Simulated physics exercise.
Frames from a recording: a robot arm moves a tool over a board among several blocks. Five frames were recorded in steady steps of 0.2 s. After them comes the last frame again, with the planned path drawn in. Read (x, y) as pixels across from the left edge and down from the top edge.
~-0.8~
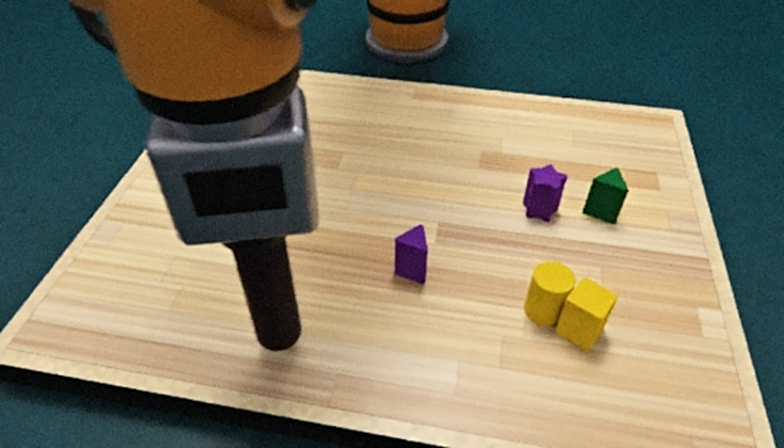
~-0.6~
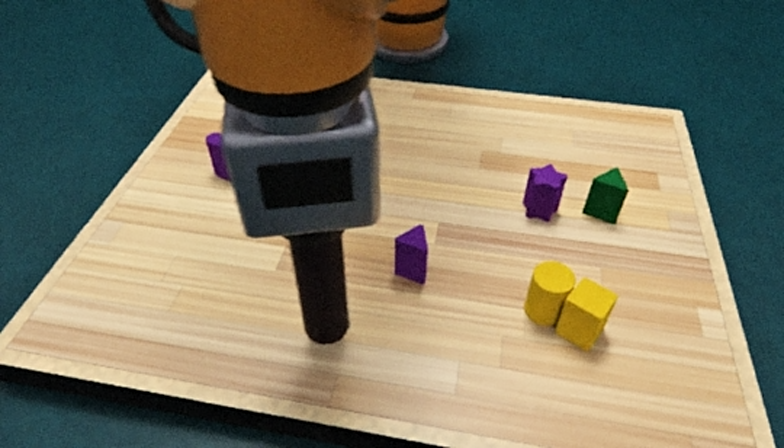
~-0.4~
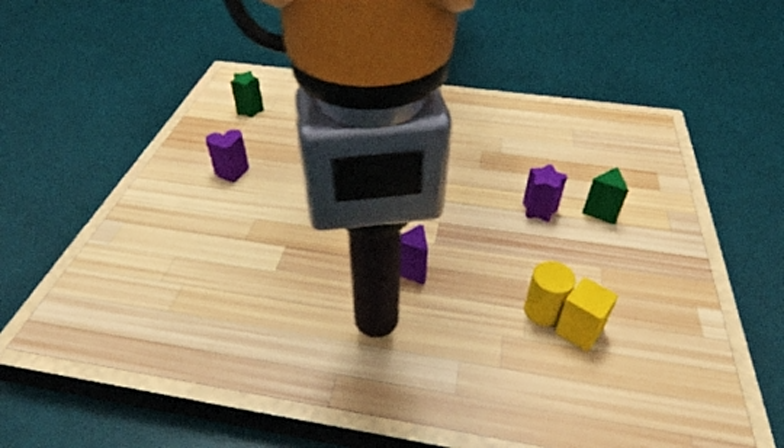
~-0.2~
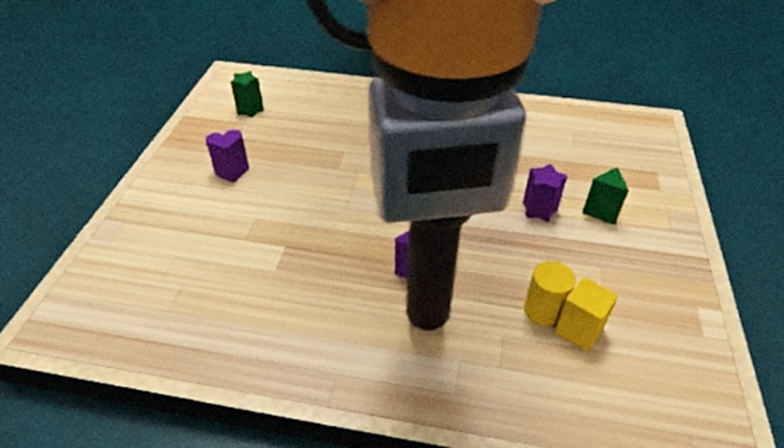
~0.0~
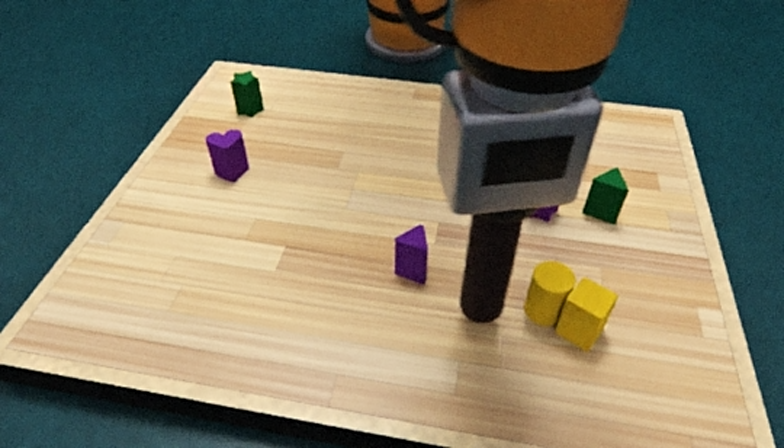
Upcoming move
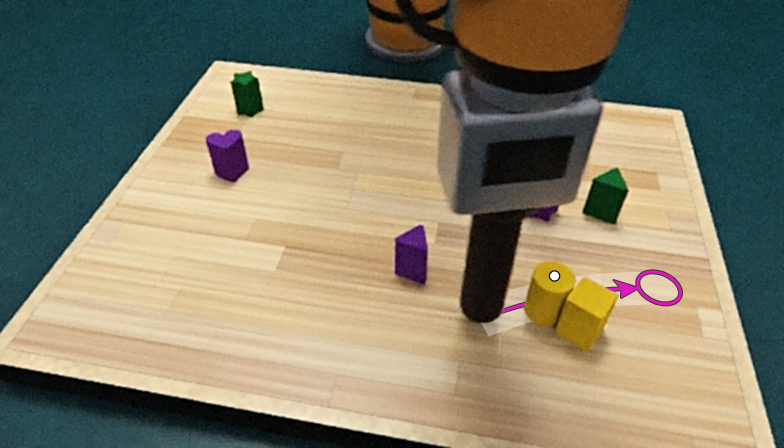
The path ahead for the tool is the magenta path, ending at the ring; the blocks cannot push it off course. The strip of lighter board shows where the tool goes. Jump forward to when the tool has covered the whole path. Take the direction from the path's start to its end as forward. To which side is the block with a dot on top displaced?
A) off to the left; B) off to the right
The answer is B.
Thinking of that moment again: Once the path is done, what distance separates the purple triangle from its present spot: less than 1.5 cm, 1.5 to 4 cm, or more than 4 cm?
Below 1.5 cm.
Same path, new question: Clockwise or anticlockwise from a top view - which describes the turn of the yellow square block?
Answer: Clockwise.
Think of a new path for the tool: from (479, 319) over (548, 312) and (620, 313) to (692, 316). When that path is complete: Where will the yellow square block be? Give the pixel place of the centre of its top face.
The centre of its top face lies at (666, 316).
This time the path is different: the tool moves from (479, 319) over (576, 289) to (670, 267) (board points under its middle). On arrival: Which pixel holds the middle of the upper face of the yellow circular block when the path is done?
The centre of its top face lies at (672, 273).
Drawn move, from (479, 319) via (537, 301) and (597, 291), ending at (659, 287); the dot is on the yellow circular block.
What follows on the original path. One third of the way, tool (542, 288); yellow circular block (592, 271); yellow square block (613, 302), turned 40° clockwise.
Two thirds of the way, tool (604, 278); yellow circular block (657, 271); yellow square block (614, 302), turned 45° clockwise.
At the end, tool (666, 275); purple triangle still; yellow circular block (712, 282); yellow square block (614, 302), turned 45° clockwise.
